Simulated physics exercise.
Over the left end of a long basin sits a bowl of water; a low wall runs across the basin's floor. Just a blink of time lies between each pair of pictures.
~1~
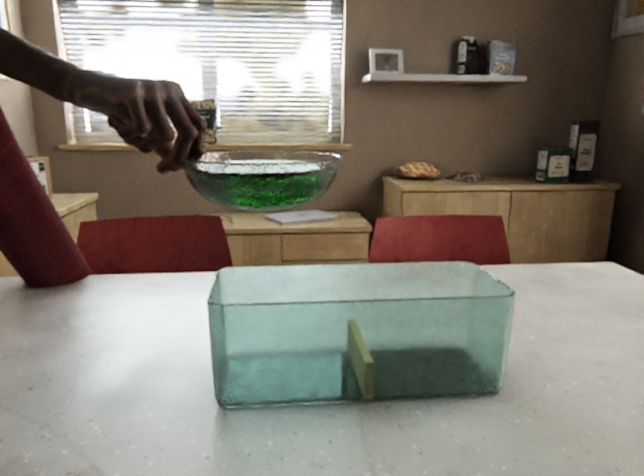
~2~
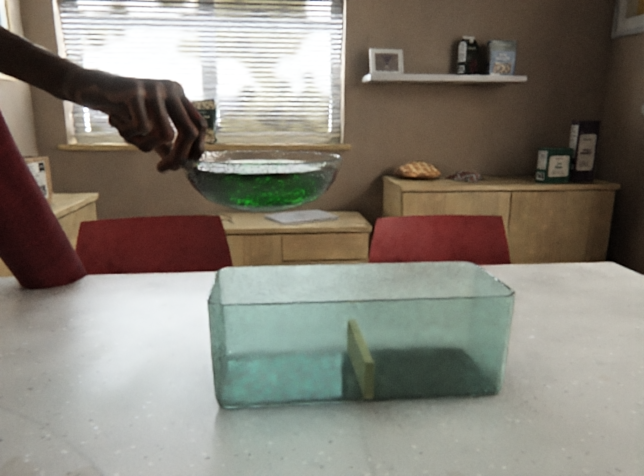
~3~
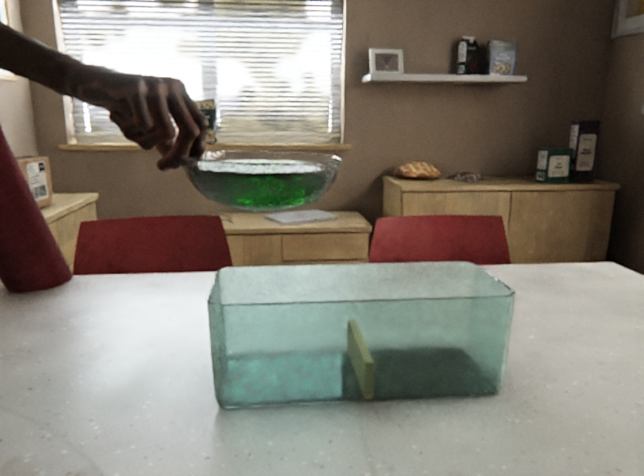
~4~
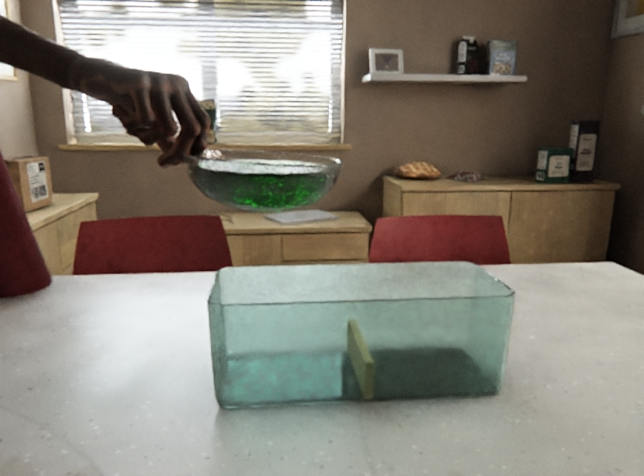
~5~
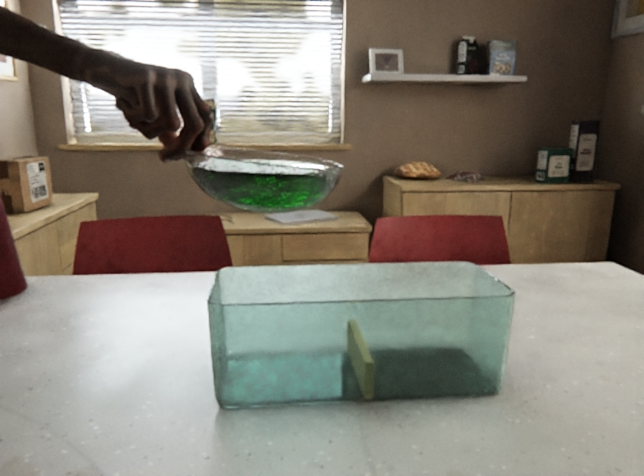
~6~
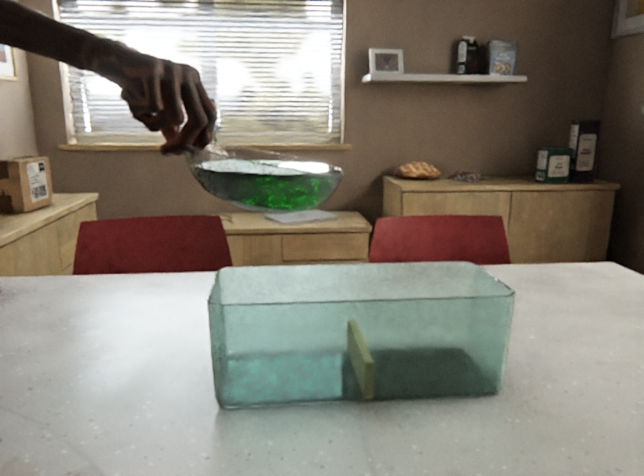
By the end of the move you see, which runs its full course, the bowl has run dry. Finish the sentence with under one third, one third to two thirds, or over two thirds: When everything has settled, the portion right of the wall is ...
When everything has settled, the portion right of the wall is over two thirds.
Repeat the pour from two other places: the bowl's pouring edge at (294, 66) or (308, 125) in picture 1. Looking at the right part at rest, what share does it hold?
60 % and 60 %.
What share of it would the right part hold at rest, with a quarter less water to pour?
Something like 75 per cent, give or take.
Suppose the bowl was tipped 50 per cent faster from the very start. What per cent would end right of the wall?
Roughly 75 percent.
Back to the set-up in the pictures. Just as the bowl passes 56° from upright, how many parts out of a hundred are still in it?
Near 30 percent is still in there.
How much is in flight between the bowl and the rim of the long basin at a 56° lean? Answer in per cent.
Close to 30 per cent.
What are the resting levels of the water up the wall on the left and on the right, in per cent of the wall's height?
Left 10 per cent, right 60.
A moment on, the bowl is tipped part way and 30 per cent is still to pour, 3 is left of the wall and 36 right of it.
Next, the bowl is tipped on its side and 1 per cent is still to pour, 18 is left of the wall and 79 right of it.
Then the bowl is tipped on its side and 0 per cent is still to pour, 21 is left of the wall and 79 right of it.
Later the bowl is tipped on its side and 0 per cent is still to pour, 21 is left of the wall and 79 right of it.
At rest 21 per cent lies left of the wall, 79 right of it and 1 outside.
